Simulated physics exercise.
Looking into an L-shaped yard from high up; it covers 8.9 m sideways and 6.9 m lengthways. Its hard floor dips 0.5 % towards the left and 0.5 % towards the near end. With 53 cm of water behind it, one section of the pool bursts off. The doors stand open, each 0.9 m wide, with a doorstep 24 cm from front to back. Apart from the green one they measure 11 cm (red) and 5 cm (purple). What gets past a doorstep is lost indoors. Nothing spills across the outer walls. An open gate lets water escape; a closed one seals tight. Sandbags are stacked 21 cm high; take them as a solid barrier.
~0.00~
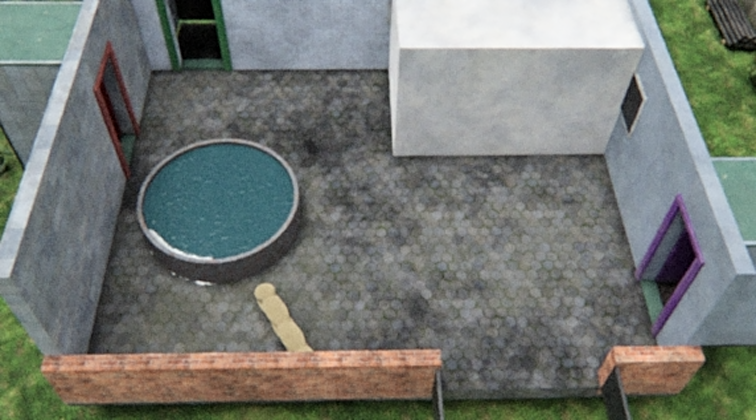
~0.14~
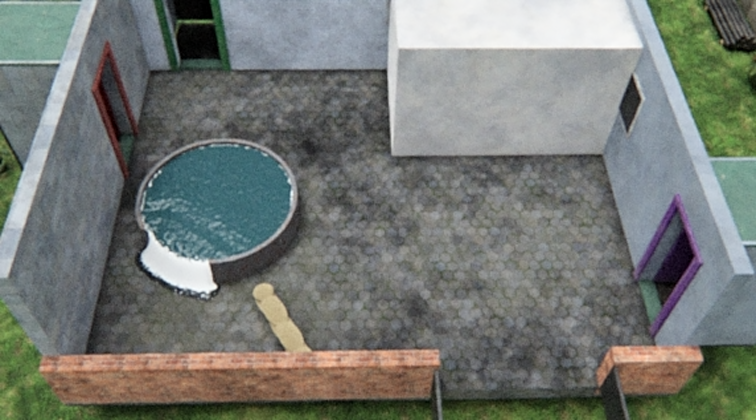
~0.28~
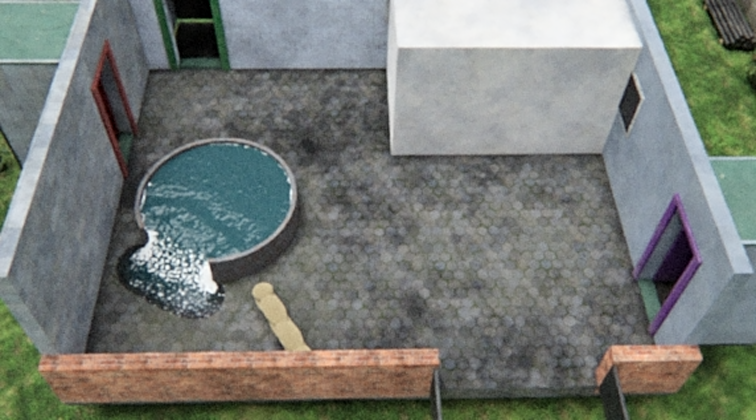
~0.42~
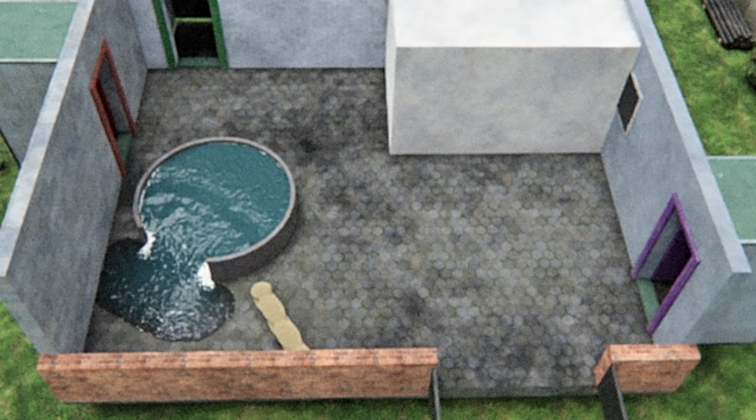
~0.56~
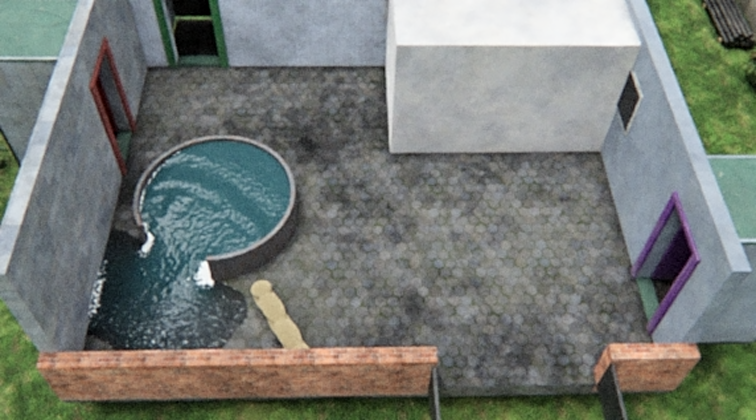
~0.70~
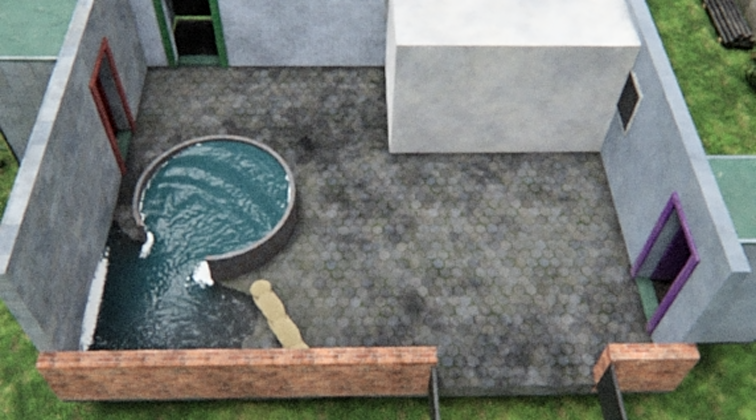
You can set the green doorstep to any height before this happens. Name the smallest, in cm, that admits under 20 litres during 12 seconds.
Some 7 cm above the ground.
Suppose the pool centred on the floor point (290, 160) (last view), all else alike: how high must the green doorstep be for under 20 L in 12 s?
Then roughly 8.0 cm.
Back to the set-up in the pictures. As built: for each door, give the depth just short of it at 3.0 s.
In cm: Red 3, green 0, purple 0.
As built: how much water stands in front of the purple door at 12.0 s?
Some 3.0 cm.
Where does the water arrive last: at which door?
Last comes the purple one.
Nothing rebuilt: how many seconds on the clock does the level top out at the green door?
Near 9.0 s.
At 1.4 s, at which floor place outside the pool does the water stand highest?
At about (79, 367).
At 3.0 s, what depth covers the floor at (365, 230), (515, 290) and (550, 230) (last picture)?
Roughly 0, 0 and 0 cm, in turn.
After 1.4 s water covers 10 % of the floor, deepest (52 cm) near (79, 367); it has not reached the green door.
After 3.0 s water covers 20 % of the floor, deepest (39 cm) near (283, 353); it has not reached the green door.
After 12.0 s water covers 90 % of the floor, deepest (16 cm) near (98, 285); 5 cm at the green door, 9 litres in over its 8 cm doorstep.
At the green door as built, the water arrived by 5.1 s and peaked near 10 cm at 9.0 s.
With a doorstep of 6 cm, 32 litres would have come in within the 12 s; with 8 cm, 8 litres. So under 20 litres takes about 7 cm.
